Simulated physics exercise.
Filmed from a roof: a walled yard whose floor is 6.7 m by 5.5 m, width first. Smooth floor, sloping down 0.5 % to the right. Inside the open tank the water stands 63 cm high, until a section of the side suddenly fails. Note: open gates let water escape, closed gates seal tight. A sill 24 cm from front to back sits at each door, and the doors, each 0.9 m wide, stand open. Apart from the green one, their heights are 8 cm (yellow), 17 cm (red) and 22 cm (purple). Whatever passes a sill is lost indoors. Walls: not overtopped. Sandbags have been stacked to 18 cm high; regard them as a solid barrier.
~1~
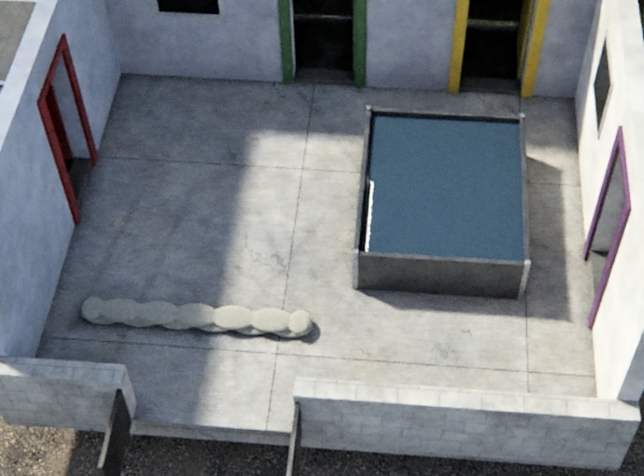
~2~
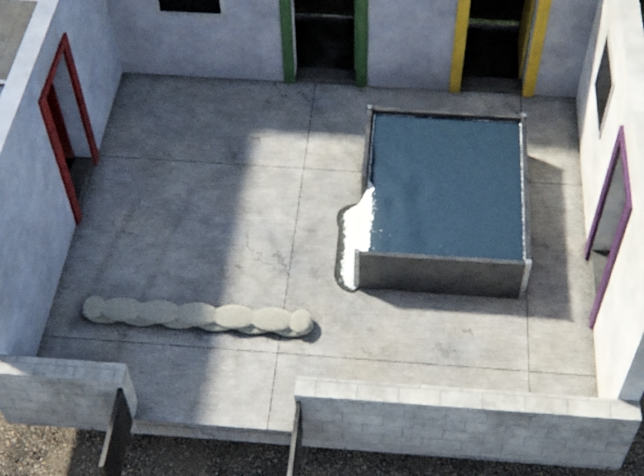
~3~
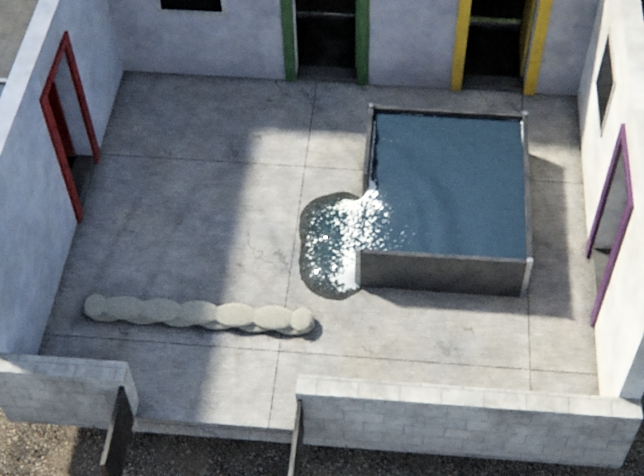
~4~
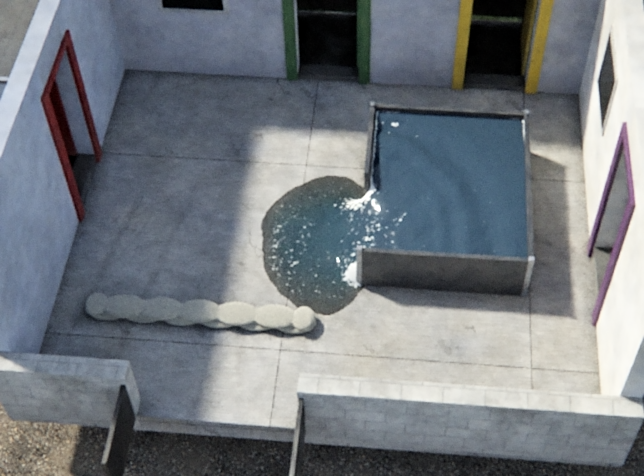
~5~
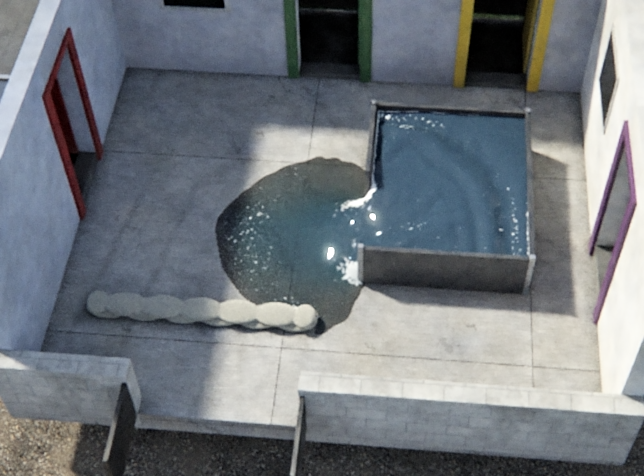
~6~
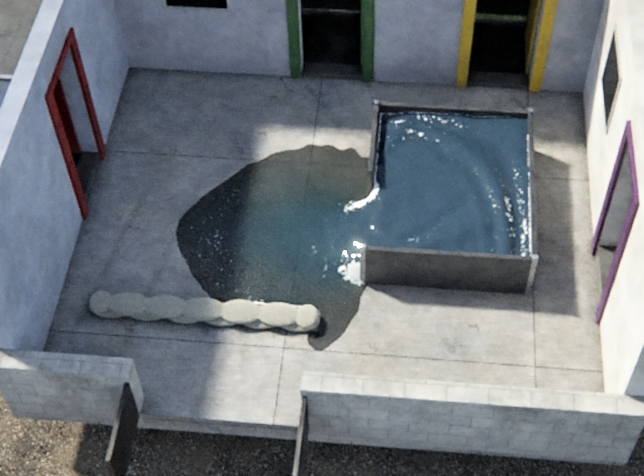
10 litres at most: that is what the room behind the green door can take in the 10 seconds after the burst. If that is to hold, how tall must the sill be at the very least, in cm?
Close to 5 cm is just enough.
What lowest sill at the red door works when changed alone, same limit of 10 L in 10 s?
At the red door you'd want roughly 21 cm.
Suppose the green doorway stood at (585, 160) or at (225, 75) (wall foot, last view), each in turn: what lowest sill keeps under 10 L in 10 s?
You'd want roughly 11.5 cm there first, then roughly 17 cm.
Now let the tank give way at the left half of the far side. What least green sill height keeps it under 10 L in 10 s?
In that case about 24 cm.
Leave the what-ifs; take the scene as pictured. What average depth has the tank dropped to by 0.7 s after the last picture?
Around 45 centimetres.
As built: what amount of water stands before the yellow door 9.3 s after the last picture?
It stands about 9.5 centimetres deep.
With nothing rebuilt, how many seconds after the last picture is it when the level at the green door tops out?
Approximately 7.5 s.
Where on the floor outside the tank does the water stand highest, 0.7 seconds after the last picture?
At about pixel (352, 261).
Then, 0.7 s after the last picture water covers 30 % of the floor, deepest (34 cm) near (352, 261); it has not reached the green door.
Then, 2.3 s after the last picture water covers 45 % of the floor, deepest (33 cm) near (87, 254); it has not reached the green door.
Then, 9.3 s after the last picture water covers 95 % of the floor, deepest (16 cm) near (578, 232); 6 cm at the green door, 0 litres in over its 8 cm sill.
At the green door as built, the water peaked near 8 cm, 7.5 s after the last picture.
With a sill of 4.5 cm, 14 litres would have come in within the 10 s; with 5.5 cm, 6 litres. So under 10 litres takes about 5 cm.
